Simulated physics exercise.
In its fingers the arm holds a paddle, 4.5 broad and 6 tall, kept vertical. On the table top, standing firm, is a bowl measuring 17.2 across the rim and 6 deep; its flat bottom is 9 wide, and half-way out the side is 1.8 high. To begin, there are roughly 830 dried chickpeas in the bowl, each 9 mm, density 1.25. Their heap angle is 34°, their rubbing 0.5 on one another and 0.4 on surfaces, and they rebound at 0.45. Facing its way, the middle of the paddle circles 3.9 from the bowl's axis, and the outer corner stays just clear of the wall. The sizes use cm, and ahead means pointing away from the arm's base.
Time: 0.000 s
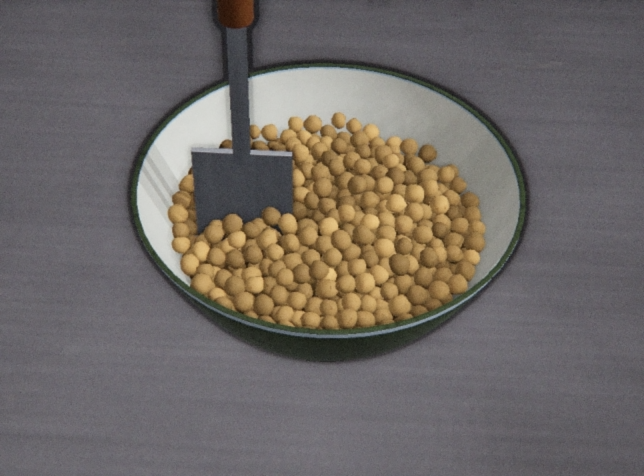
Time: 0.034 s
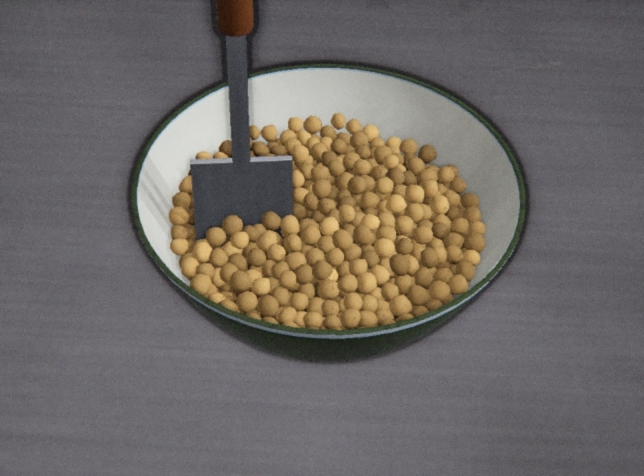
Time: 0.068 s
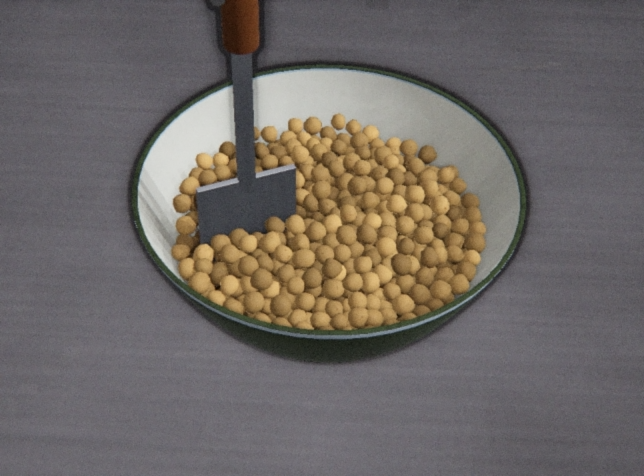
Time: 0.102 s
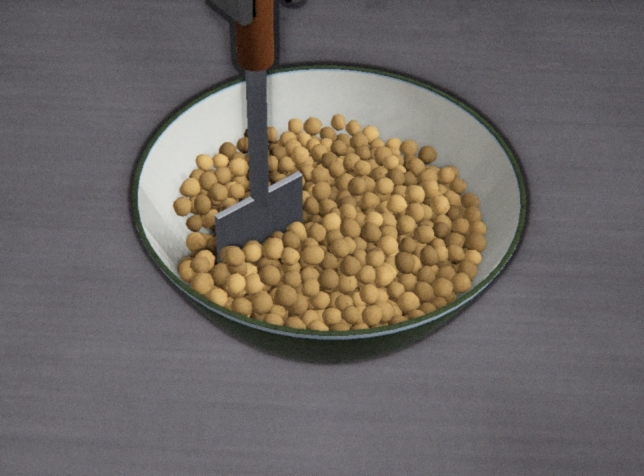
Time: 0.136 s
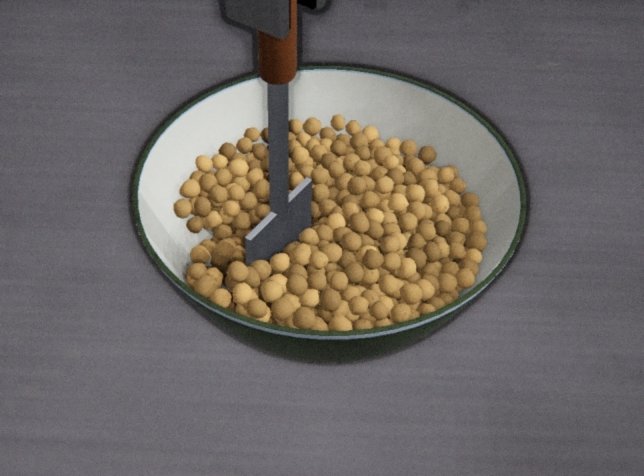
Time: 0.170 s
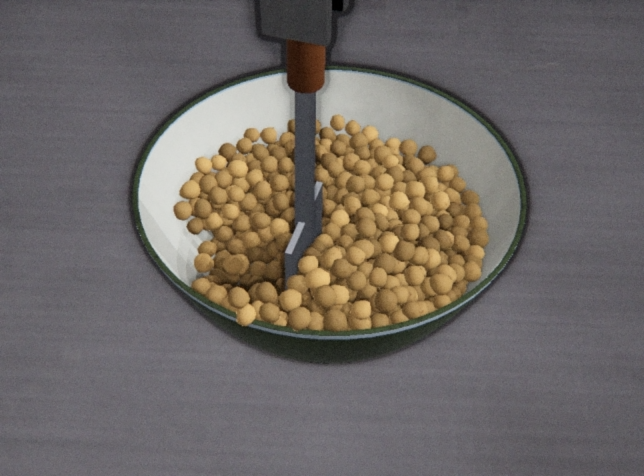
At the start, a dark flat paddle stands upright at the left side of a bowl of dried chickpeas, its blade facing the viewer. The arm sweeps it toward the front and right, turning the blade nearly edge-on, while chickpeas shift ahead of it and a hollow opens at the front left.
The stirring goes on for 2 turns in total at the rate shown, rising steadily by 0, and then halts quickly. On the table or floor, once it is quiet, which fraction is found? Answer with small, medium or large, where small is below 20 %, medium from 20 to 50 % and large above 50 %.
It is medium.
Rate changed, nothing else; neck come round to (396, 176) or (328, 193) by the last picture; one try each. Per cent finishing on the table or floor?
Some 60 and 40 per cent respectively.
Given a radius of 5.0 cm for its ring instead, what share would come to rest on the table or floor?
Near 25 %.
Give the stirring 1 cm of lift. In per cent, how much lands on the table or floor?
Near 30 in a hundred.
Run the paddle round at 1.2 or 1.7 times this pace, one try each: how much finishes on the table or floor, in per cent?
It would be some 40 and 55 percent respectively.
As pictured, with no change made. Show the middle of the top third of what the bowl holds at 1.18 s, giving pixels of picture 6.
Top-third centre at approx. (376, 136).
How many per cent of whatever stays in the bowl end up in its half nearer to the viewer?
Close to 65 in a hundred.
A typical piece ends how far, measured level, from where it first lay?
Distance: Close to 10 cm.
After 0.67 s, 329° round, highest piece 9 above the table; 667 in the bowl, 137 on the table or floor, 24 in flight or on the tool.
After 1.18 s, 223° round, highest piece 9 above the table; 559 in the bowl, 258 on the table or floor, 11 in flight or on the tool.
After 1.63 s, 0° round, highest piece 7 above the table; 521 in the bowl, 307 on the table or floor.
After 2.33 s, 0° round, highest piece 6 above the table; 521 in the bowl, 307 on the table or floor.
At rest, 521 in the bowl, 307 on the table or floor. That is 37 % on the table or floor.
